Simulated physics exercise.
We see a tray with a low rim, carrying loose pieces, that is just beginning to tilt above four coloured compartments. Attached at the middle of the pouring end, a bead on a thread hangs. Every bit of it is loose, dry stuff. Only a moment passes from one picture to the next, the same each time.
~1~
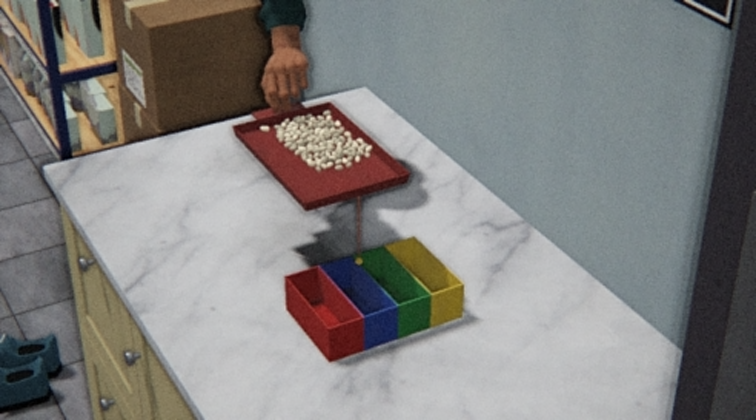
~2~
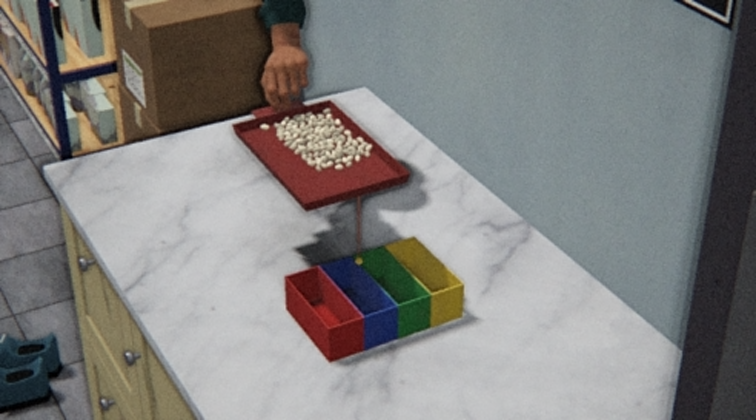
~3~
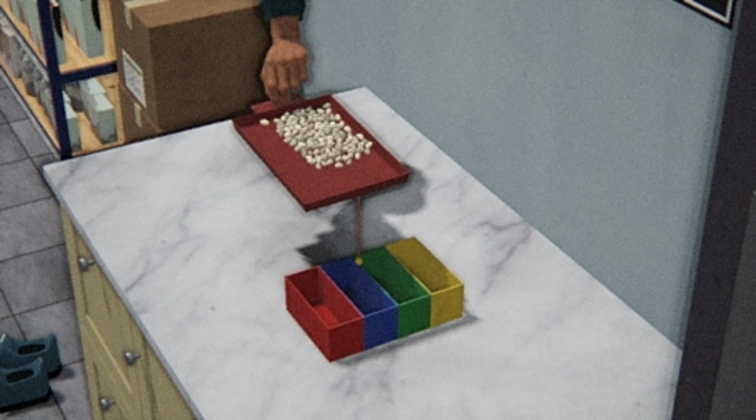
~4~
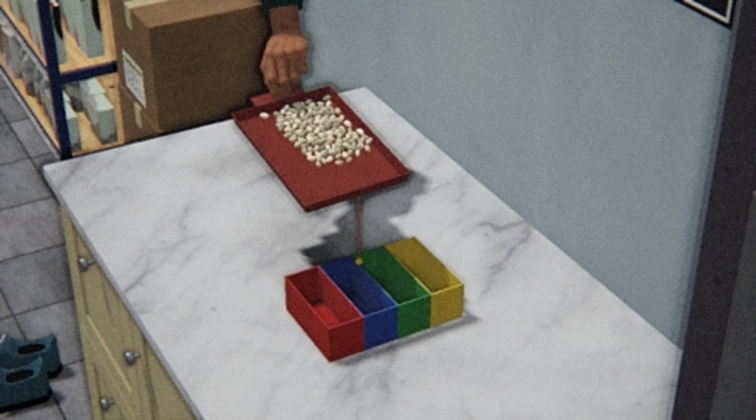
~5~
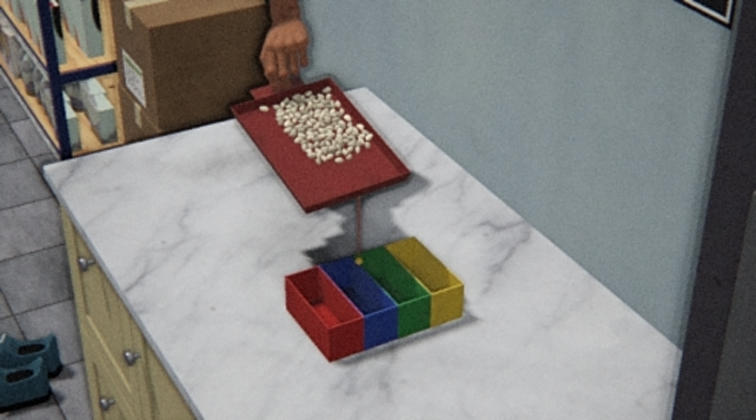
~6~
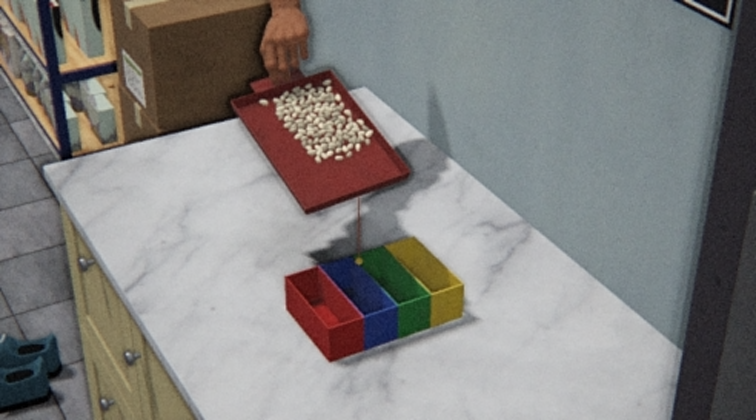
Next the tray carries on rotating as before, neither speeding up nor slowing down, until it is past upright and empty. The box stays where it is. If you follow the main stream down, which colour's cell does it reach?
It reaches the red cell.
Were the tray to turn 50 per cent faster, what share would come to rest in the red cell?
Expected result: Around 60 per cent.
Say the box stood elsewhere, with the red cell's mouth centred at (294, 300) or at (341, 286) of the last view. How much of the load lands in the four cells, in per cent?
First placement near 100 percent, second near 60 percent.
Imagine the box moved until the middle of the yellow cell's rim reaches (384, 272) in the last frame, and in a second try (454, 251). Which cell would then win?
The cell in blue, then the red cell.
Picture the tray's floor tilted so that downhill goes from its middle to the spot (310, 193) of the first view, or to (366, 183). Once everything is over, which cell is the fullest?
Try 1 - that red cell; try 2 - that yellow cell.
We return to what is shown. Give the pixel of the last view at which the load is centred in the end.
Close to (335, 326) in the last picture.
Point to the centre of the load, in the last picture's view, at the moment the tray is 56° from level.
Look about (330, 191) in the last picture.
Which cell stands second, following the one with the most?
Rank 2: That blue cell.
Soon after the last picture, tray tipped steeply; most on the tray; a small part falling or outside the box.
A little later, tray tipped right over; most on the tray; a small part in the red cell; a small part in the blue cell; a stray few falling or outside the box.
Later still, tray tipped past a quarter turn; about two thirds in the red cell; about a quarter in the blue cell; a stray few in the green cell; a stray few in the yellow cell; a small part falling or outside the box.
At rest, tray tipped past a quarter turn; about two thirds in the red cell; about a quarter in the blue cell; a stray few in the green cell; a stray few in the yellow cell; a small part outside the box.
